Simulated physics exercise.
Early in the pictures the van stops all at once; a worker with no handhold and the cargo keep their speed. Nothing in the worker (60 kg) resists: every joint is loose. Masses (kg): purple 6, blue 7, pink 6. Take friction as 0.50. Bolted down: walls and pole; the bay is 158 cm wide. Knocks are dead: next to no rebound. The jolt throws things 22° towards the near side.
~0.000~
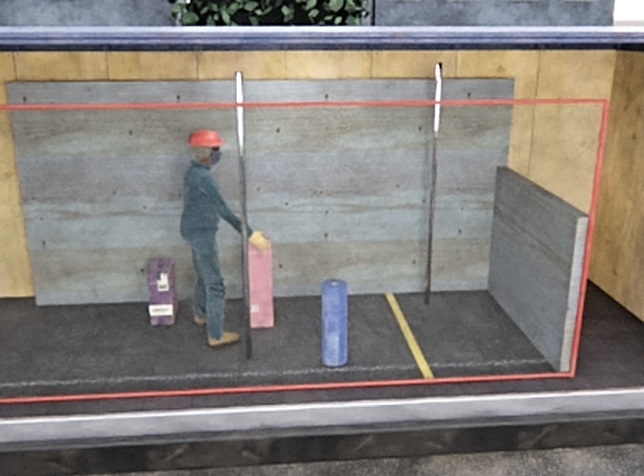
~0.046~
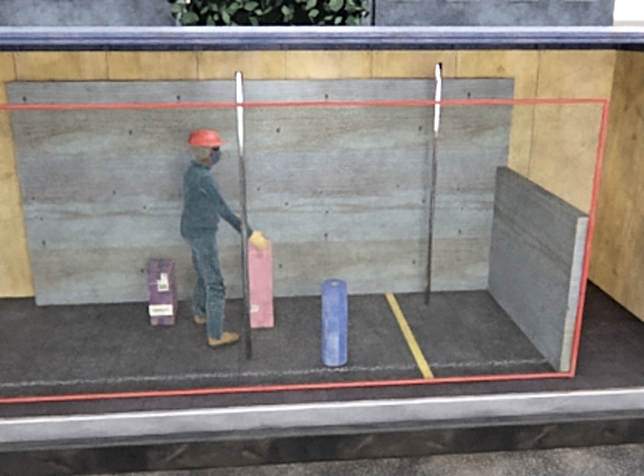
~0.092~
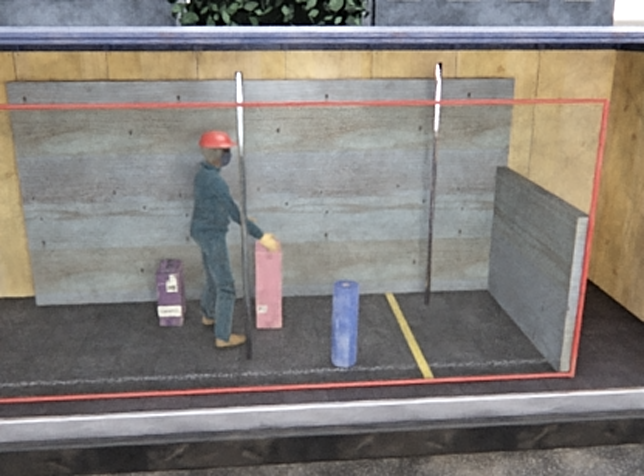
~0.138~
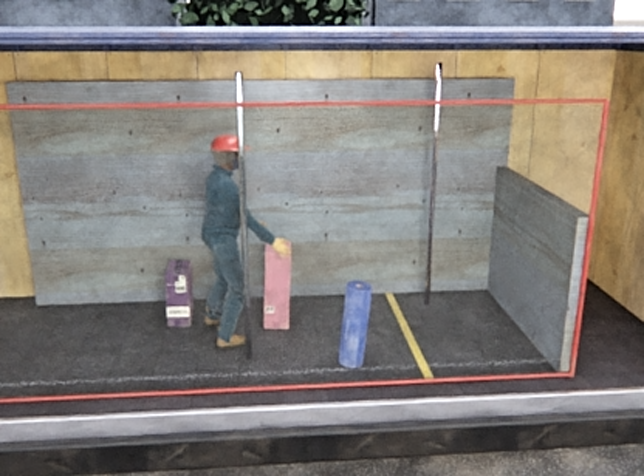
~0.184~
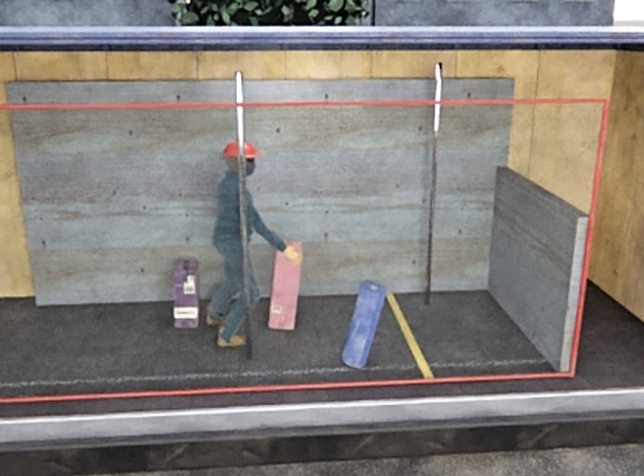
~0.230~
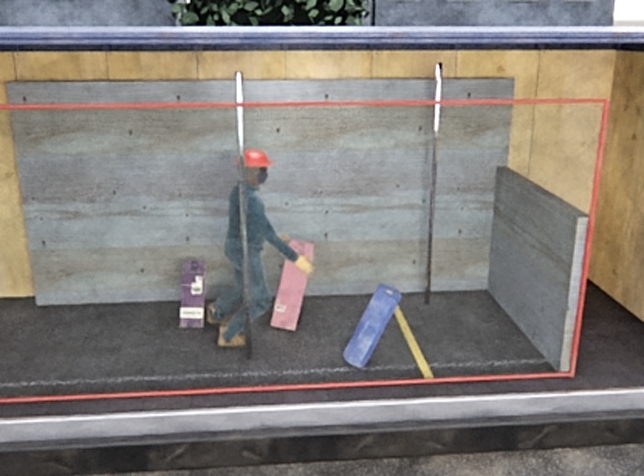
To begin with, a worker in a red helmet stands in a walled bay, one hand on a pink box, with a purple box behind and a blue roll ahead. Then all of them shift slightly right, and the worker leans forward, knees bending, as the roll and pink box tilt right.
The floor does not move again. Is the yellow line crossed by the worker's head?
Here the worker's head rests short of the yellow line.
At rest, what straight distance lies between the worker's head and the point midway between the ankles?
About 100 cm.
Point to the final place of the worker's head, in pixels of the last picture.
Around (380, 329).
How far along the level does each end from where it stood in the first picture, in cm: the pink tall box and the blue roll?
About: Pink tall box 70, blue roll 60.
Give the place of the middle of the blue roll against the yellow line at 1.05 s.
About 5 cm short of it.
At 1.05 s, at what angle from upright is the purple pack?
Roughly 90°.
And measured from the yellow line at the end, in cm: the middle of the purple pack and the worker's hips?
Purple pack 150 short, worker's hips 80 short.
After 0.40 s the worker's head is 89 cm short of the yellow line, near (296, 231) in the last picture's view.
After 0.65 s the worker's head is 33 cm short of the yellow line, near (374, 325) in the last picture's view.
After 1.05 s the worker's head is 30 cm short of the yellow line, near (382, 330) in the last picture's view; the blue roll 3 cm short of the yellow line, tilted 90°.
When all is still (1.5 s), purple pack stops short of the yellow line; pink tall box stops short of the yellow line; worker's hips stop short of the yellow line; worker's head stops short of the yellow line.
